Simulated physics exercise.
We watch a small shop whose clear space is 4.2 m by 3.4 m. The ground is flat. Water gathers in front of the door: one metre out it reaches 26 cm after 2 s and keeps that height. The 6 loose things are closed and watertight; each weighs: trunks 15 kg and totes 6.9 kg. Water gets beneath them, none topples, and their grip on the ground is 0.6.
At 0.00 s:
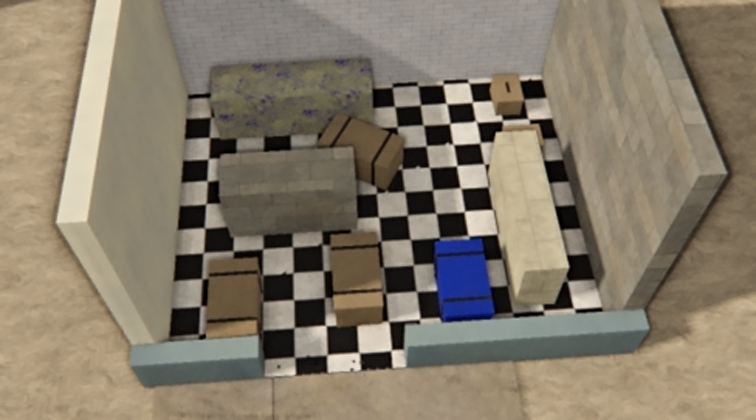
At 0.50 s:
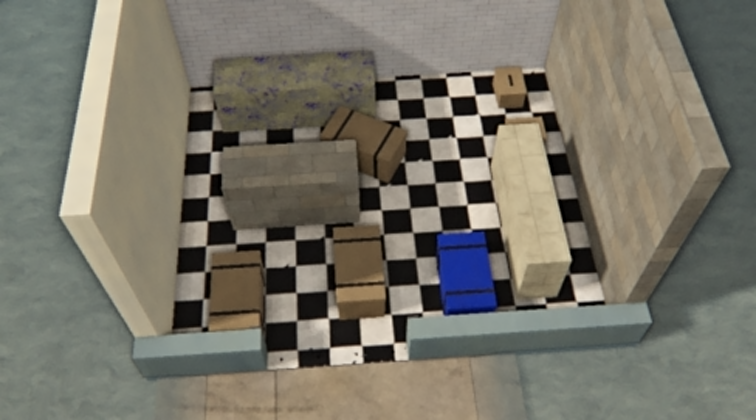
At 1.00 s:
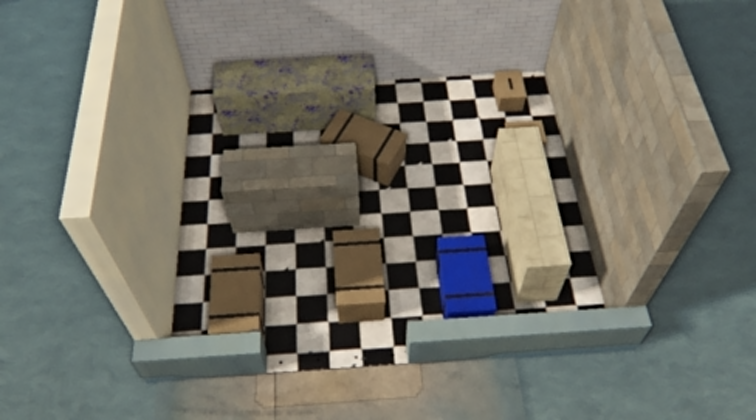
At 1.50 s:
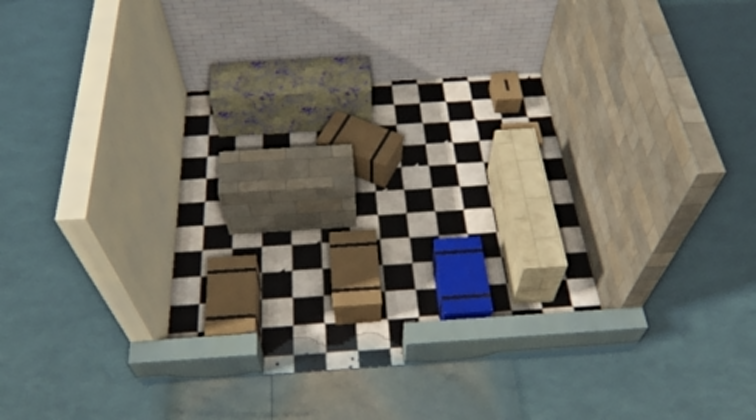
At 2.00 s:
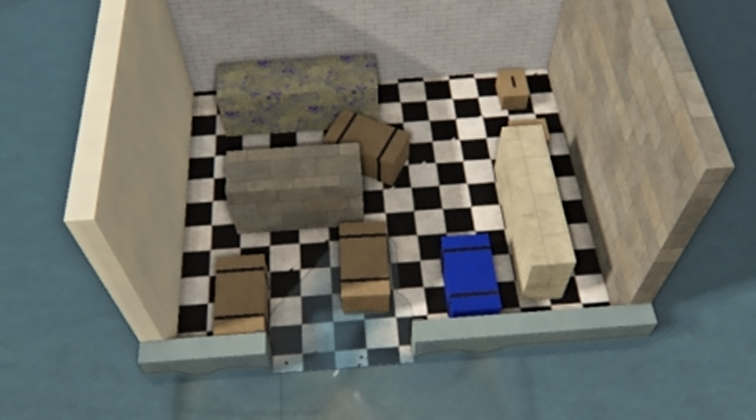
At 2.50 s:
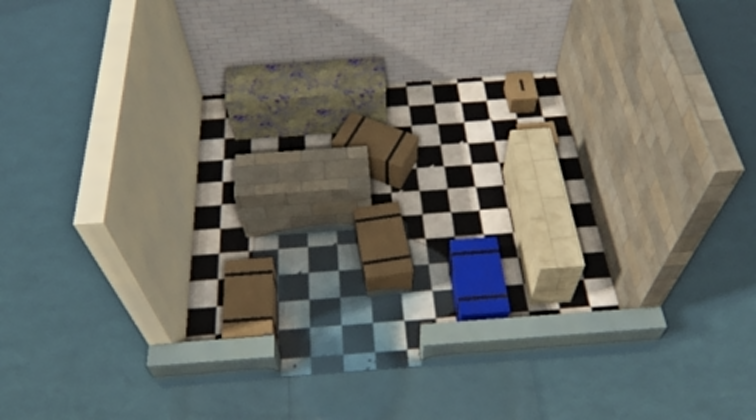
A small shop with a checkered floor stood as water spread around it and then seeped in through the front doorway, and a brown trunk near the opening shifted and turned slightly.
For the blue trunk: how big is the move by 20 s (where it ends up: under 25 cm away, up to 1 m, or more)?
Blue trunk is nudged along.
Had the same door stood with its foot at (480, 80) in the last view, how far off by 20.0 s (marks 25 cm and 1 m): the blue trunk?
Then the blue trunk travels far.
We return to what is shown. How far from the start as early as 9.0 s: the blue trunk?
Roughly 10 cm by then.
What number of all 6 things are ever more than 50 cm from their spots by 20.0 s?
I count 5.
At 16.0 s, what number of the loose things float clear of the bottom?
I count 6.
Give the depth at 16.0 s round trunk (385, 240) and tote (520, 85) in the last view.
Roughly 24 and 24 cm.
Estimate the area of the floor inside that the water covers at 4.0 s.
Some 7.5 m2.
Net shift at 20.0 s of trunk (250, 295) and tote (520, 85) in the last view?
In that order: 20 cm, 50 cm.
After 4.0 s the blue trunk is near (495, 274), 0.1 m from its start, aground; 1 afloat.
After 9.0 s the blue trunk is near (468, 263), 0.1 m from its start, afloat; 6 afloat.
After 16.0 s the blue trunk is near (451, 230), 0.5 m from its start, afloat; 6 afloat.
After 20.0 s the blue trunk is near (436, 229), 0.5 m from its start, afloat; 6 afloat.
